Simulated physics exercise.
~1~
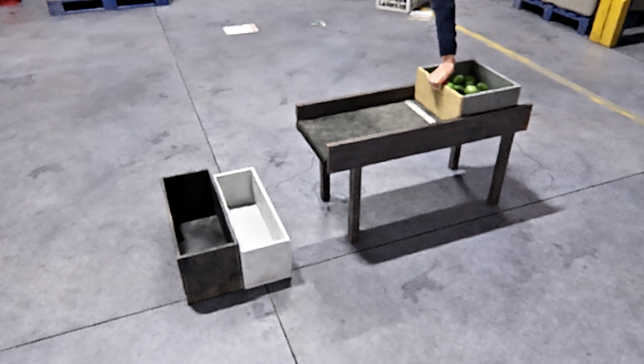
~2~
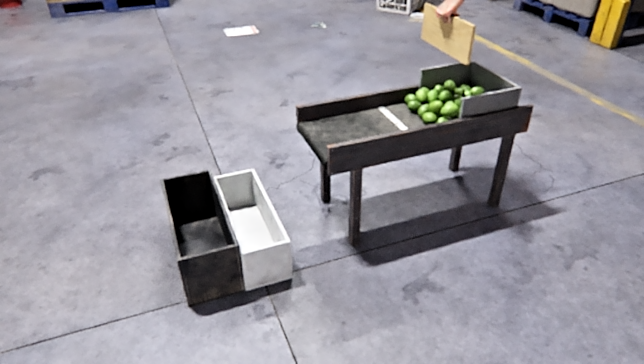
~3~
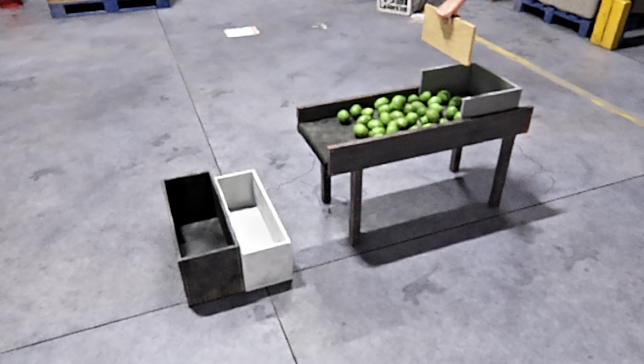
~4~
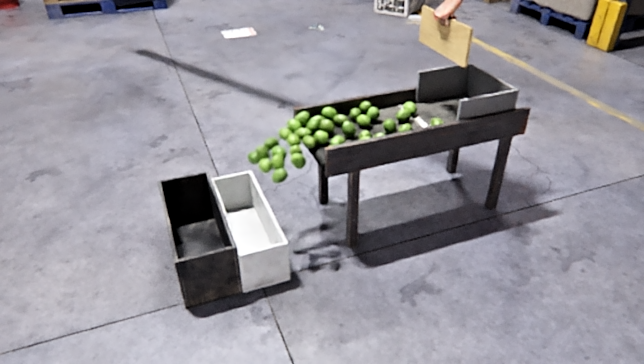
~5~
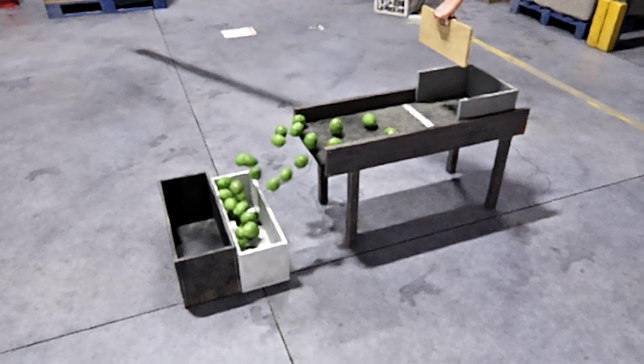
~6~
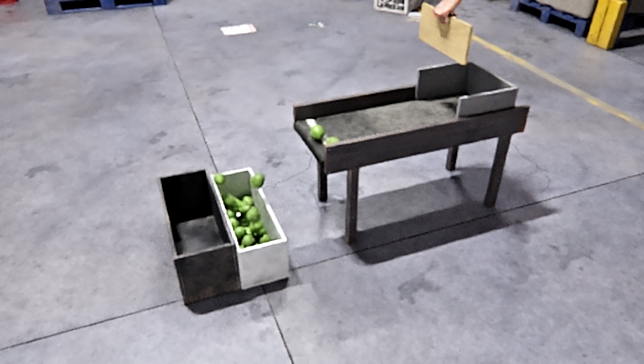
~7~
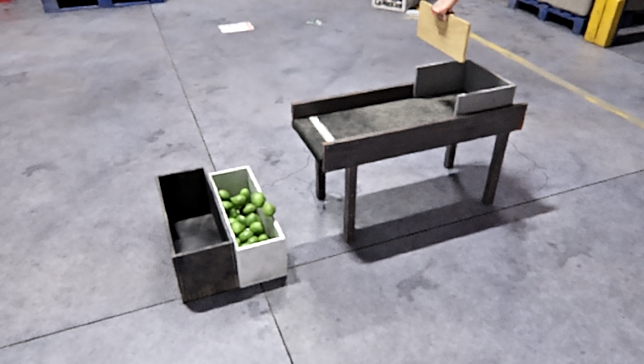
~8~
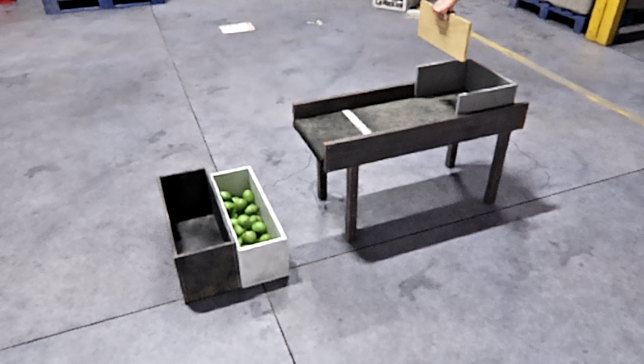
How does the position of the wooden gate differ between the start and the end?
At the start the gate stands down at the front of the grey pen, closing in the limes, and at the end it is held up in the air above the pen.
Green limes riding left along a dark belt after a hand lifts a wooden gate, dropping off and settling in a white tub.
